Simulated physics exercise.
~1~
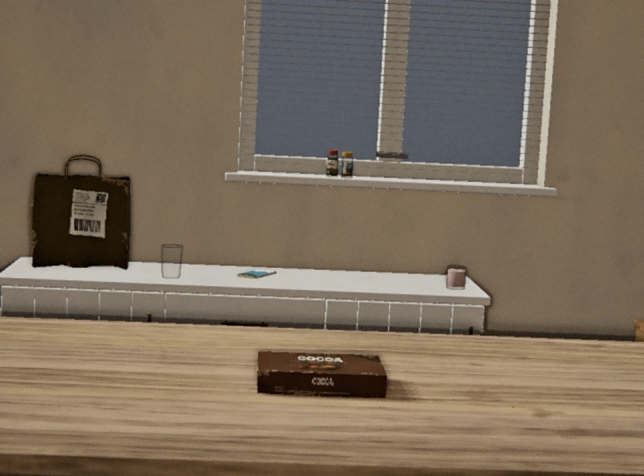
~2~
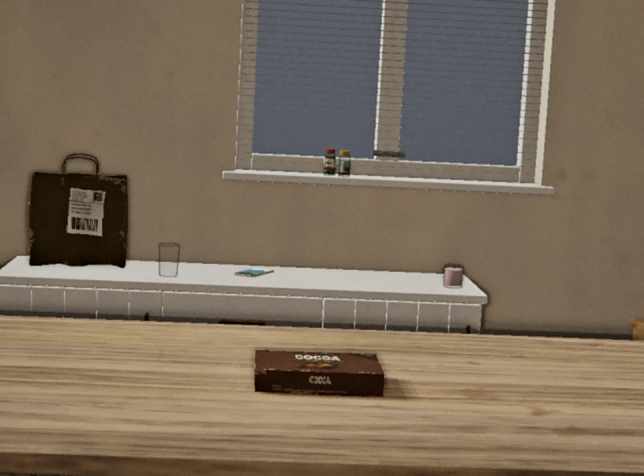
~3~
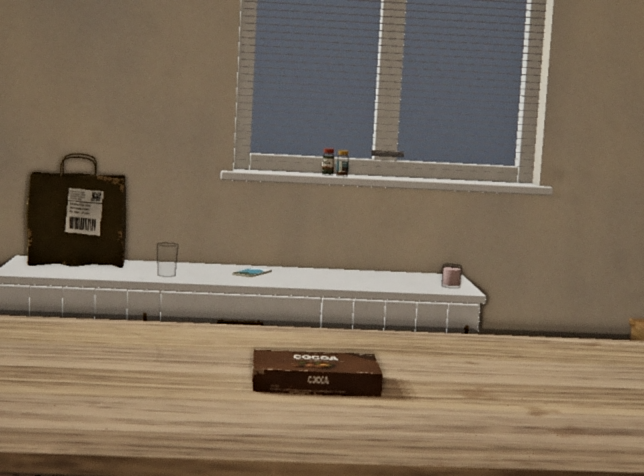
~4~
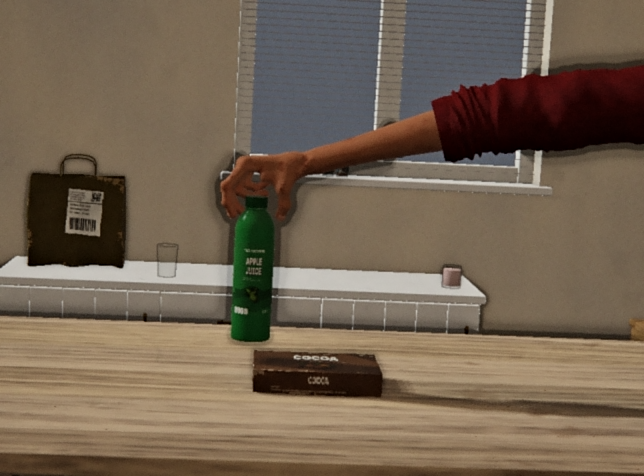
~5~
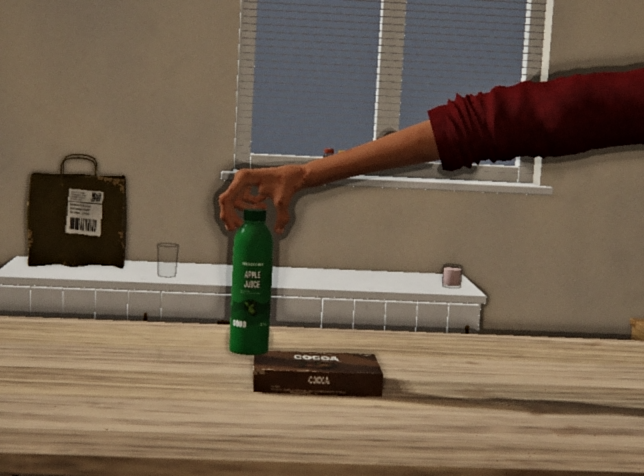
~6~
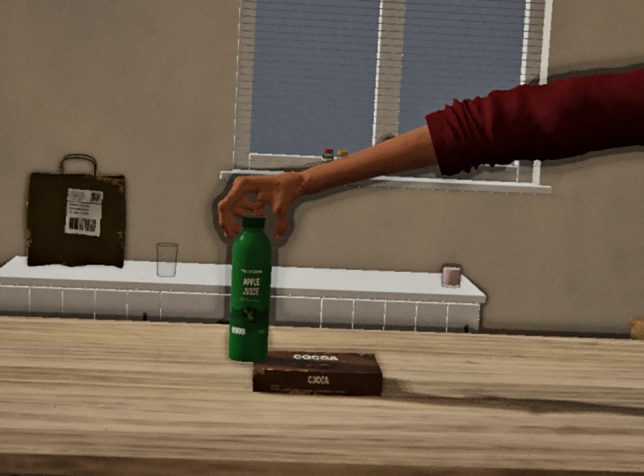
The video shows a brown cocoa packet lying on a wooden table, then a hand in a red sleeve holding a green bottle by its top and lowering it slightly beside the packet's left end, still gripping it.
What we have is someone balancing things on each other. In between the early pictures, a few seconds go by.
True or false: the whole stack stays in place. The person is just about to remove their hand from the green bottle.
False.
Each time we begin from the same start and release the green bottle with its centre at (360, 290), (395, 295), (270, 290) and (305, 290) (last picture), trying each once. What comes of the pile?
First, it stays up; second, it gives way; third, it holds; fourth, it keeps its balance.
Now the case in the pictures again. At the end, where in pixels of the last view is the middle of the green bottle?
End position in the final view: Approximately (159, 359).
Then, 0.50 s later than the last frame, green bottle now fallen.
Then, 0.60 s later than the last frame, things are still on the move.
When it is over, fallen, green bottle; brown packet as before. End places, in pixels of the last picture, green bottle near (159, 359). The pile loses its balance.
